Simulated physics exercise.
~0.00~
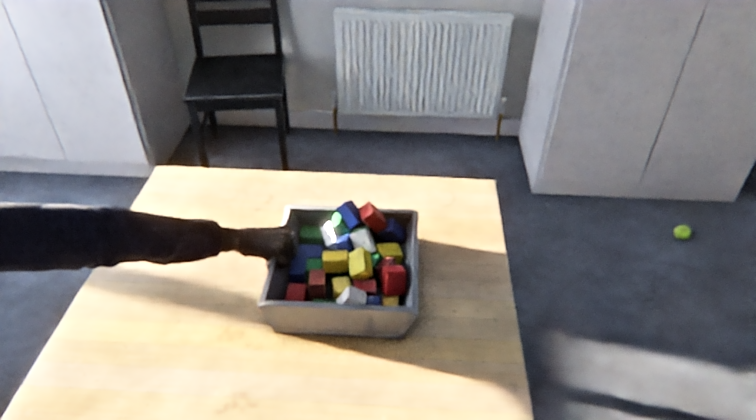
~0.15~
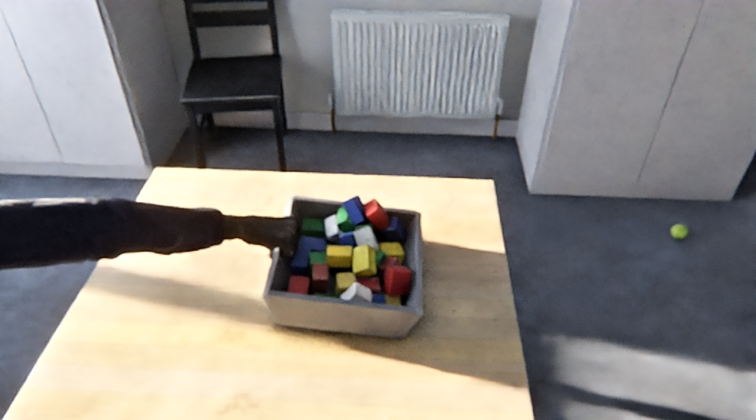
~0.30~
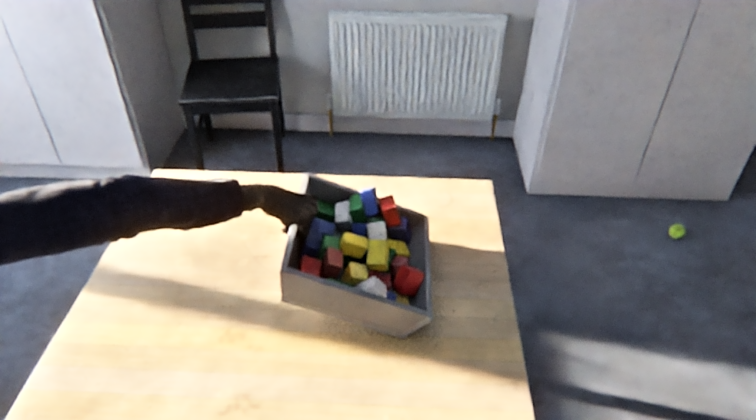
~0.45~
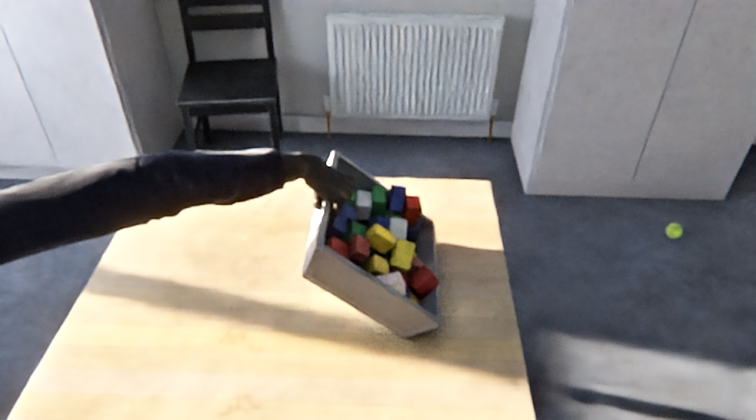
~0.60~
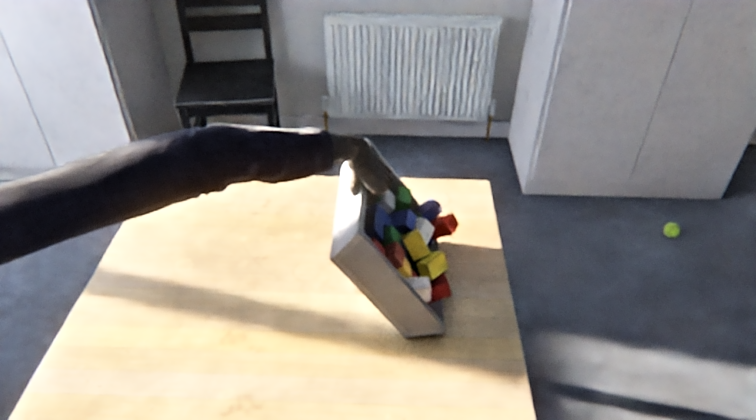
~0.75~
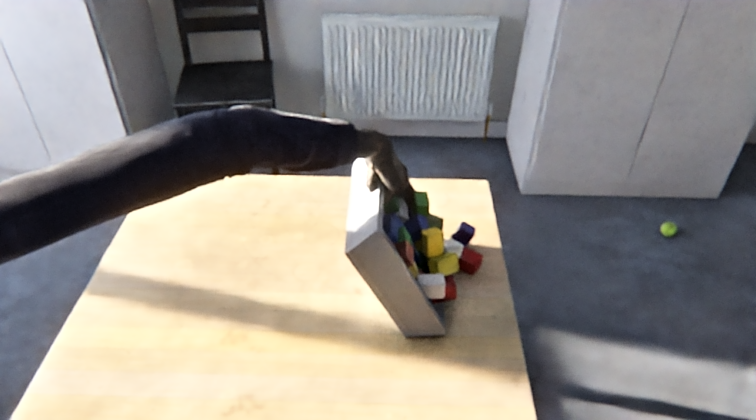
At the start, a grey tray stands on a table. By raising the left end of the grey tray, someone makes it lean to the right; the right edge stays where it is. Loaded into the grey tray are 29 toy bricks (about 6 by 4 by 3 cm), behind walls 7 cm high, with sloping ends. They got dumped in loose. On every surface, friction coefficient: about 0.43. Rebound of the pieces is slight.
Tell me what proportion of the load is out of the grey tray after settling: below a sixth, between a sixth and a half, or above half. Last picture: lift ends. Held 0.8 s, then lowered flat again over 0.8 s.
It holds between half and five-sixths.
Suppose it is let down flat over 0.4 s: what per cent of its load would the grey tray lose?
That would cost the grey tray 30 per cent of its load.
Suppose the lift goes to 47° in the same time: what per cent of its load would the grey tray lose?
In that case grey tray 10 per cent.
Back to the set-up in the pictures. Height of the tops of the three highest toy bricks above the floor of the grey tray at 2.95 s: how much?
That is close to 10 centimetres.
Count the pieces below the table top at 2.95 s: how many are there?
That count sits near 0.
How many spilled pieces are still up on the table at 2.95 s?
Estimated count: 8.
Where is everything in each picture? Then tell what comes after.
In the first frame (places track the rim corner closest to us here; the camera moves round a little), grey tray (412, 310); tipped 0°; all still inside.
In the second frame, grey tray (417, 311); tipped 7°.
In the third frame, grey tray (428, 314); tipped 22°.
In the fourth frame, grey tray (438, 320); tipped 41°.
In the fifth frame, grey tray (444, 326); tipped 56°.
In the sixth frame, grey tray (446, 328); tipped 63°; 2 out, the lowest brick at (467, 260).
After 1.10 s, tilt 63°; the grey tray is down by 5 of 29.
After 1.54 s, tilt 63°; the grey tray is down by 6 of 29.
After 2.16 s, tilt 9°; the grey tray is down by 8 of 29.
Outcome (at 2.95 s), the grey tray is down by 8 of 29. Asked share, 8 of 29, 28 per cent.
